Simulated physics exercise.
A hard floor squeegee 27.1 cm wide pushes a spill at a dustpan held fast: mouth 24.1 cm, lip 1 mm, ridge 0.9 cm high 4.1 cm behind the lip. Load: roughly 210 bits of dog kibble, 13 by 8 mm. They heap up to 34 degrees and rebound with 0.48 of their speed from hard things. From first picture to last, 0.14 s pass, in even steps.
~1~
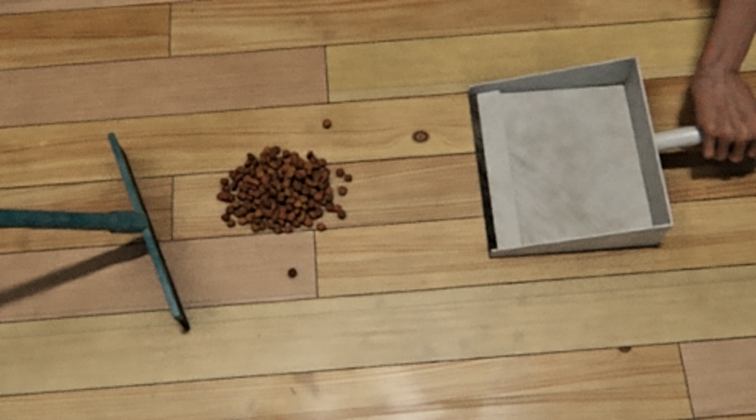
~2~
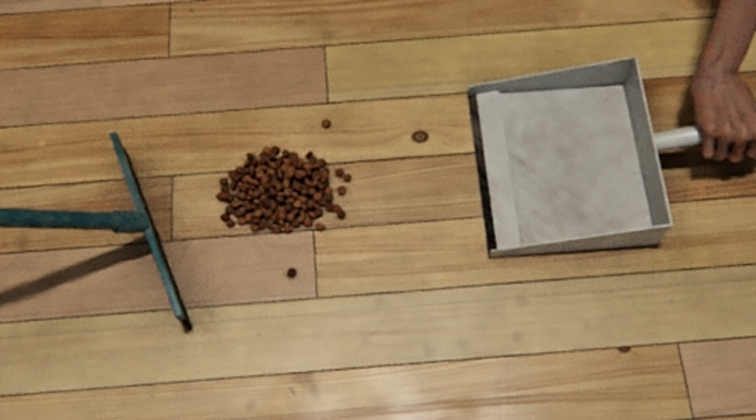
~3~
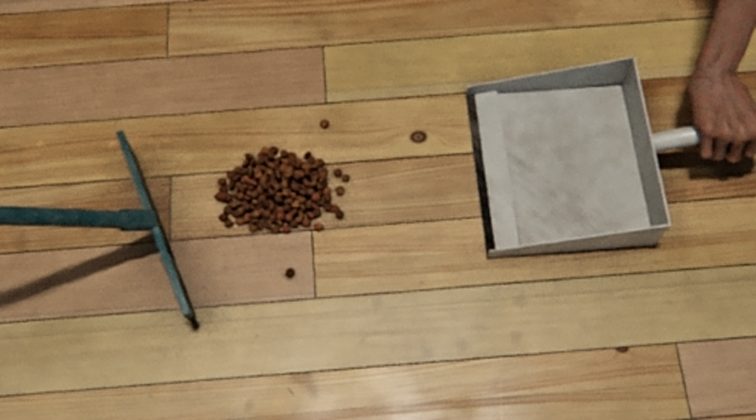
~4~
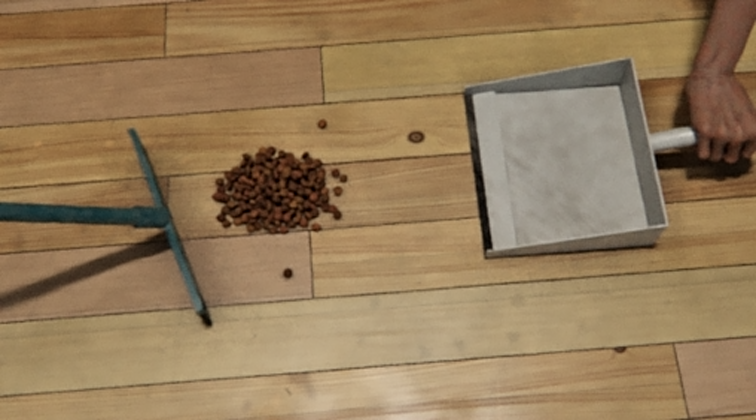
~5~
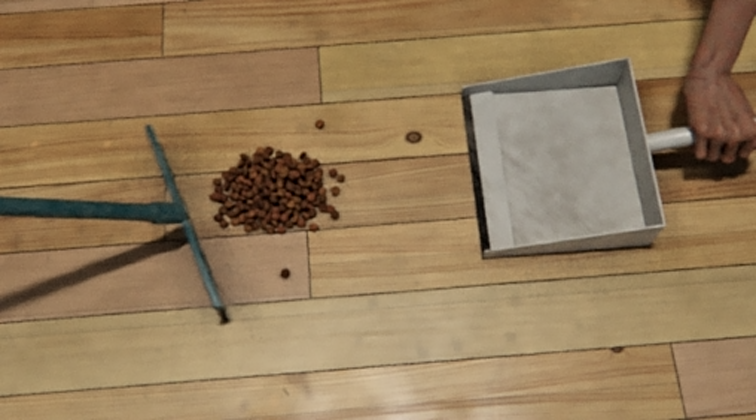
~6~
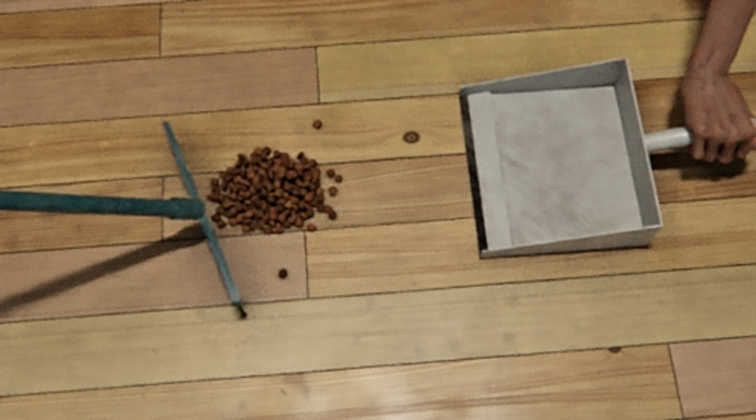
On a wooden floor, a green squeegee slides right to a pile of brown kibble.
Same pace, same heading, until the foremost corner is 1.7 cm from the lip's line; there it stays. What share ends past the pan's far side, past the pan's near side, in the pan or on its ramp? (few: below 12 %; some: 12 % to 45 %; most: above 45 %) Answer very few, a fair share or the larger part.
Far side a fair share, near side very few, pan a fair share.
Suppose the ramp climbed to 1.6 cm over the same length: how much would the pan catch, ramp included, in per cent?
It would be near 20 per cent.
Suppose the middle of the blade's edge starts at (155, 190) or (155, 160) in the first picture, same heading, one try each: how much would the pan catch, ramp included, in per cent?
Some 30 and 30 per cent.
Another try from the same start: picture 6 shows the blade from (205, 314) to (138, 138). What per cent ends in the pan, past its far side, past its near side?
Pan 0, far 0, near 0.
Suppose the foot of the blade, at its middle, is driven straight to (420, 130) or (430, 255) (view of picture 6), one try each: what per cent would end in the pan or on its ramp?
Some 30 and 10 per cent.
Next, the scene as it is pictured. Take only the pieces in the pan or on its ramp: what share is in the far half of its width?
About 60 per cent.
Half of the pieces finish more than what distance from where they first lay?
About 26 cm.
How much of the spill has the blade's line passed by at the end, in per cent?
Some 5 per cent.
Then, 0.17 s after the last picture, middle of the blade 20 cm from the lip; 0 % over the lip, far side 0 %, near side 0 %.
Then, 0.29 s after the last picture, middle of the blade 10 cm from the lip; 0 % over the lip, far side 10 %, near side 0 %.
Then, 0.53 s after the last picture, middle of the blade 6 cm from the lip; 20 % over the lip, far side 15 %, near side 0 %.
In the end, far side 15 %, near side 0 %, pan 20 %, in front of the lip or behind the blade 60 %.
